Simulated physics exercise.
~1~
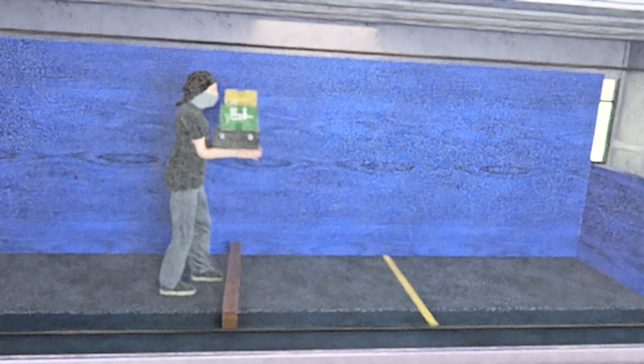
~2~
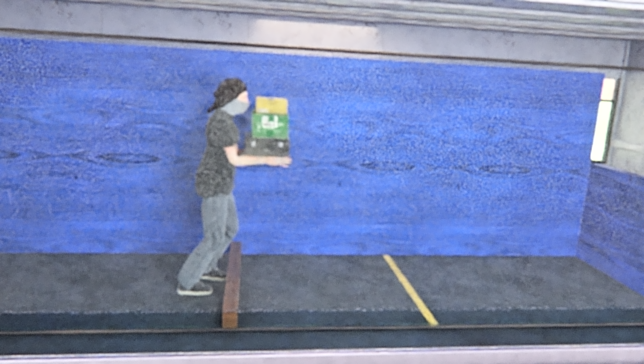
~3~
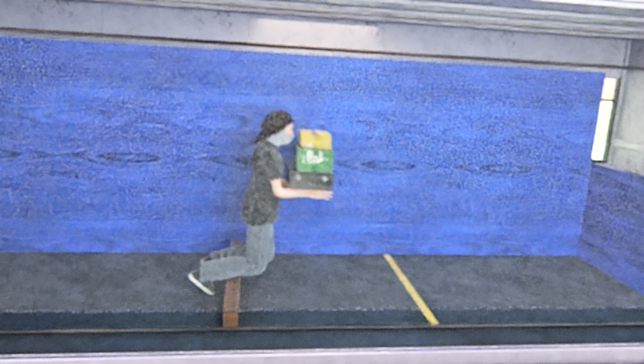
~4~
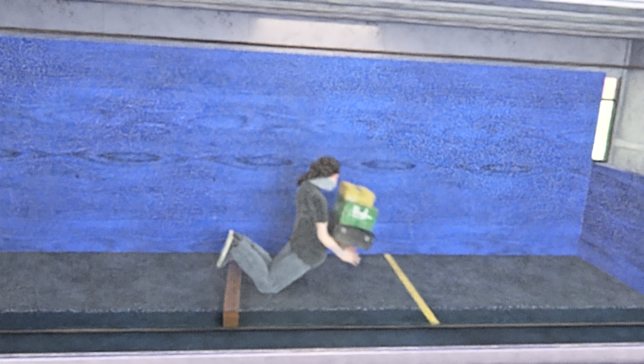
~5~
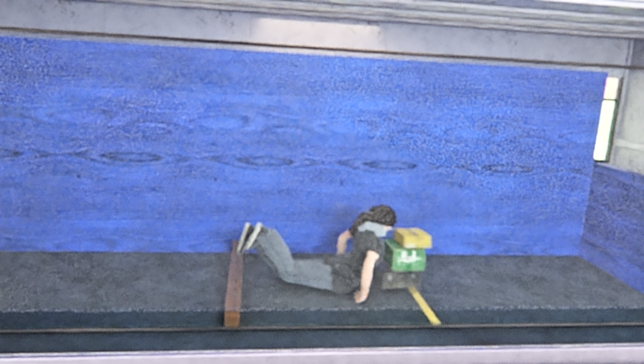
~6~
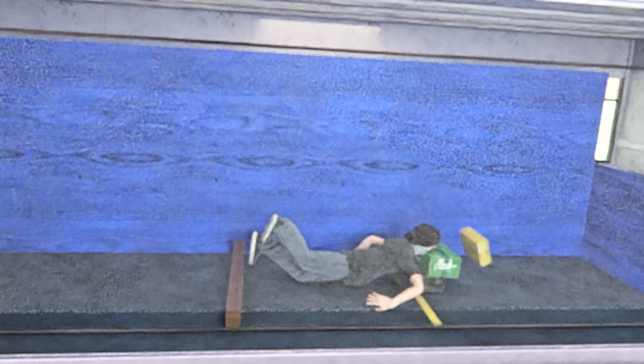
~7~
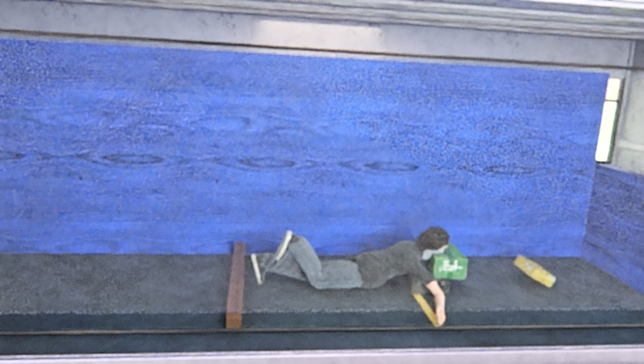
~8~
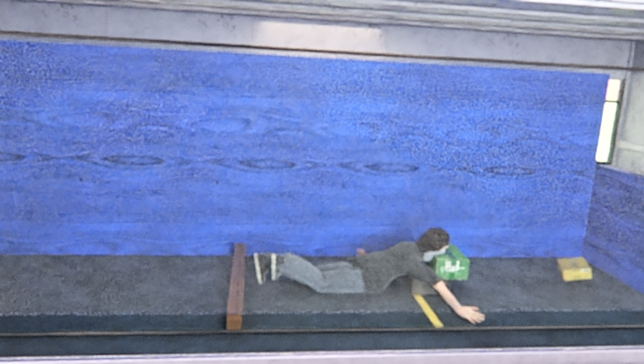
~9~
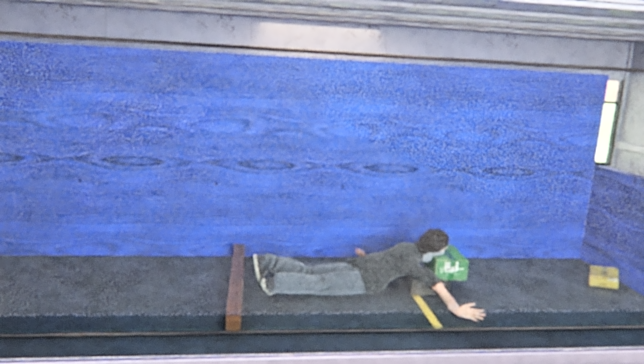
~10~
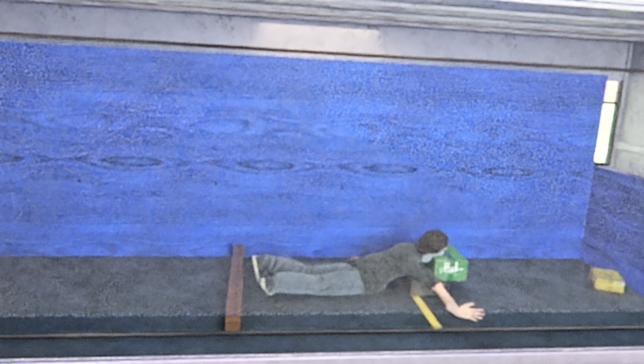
A passenger carrying stacked boxes trips over a rail and sprawls as they cross the yellow line.
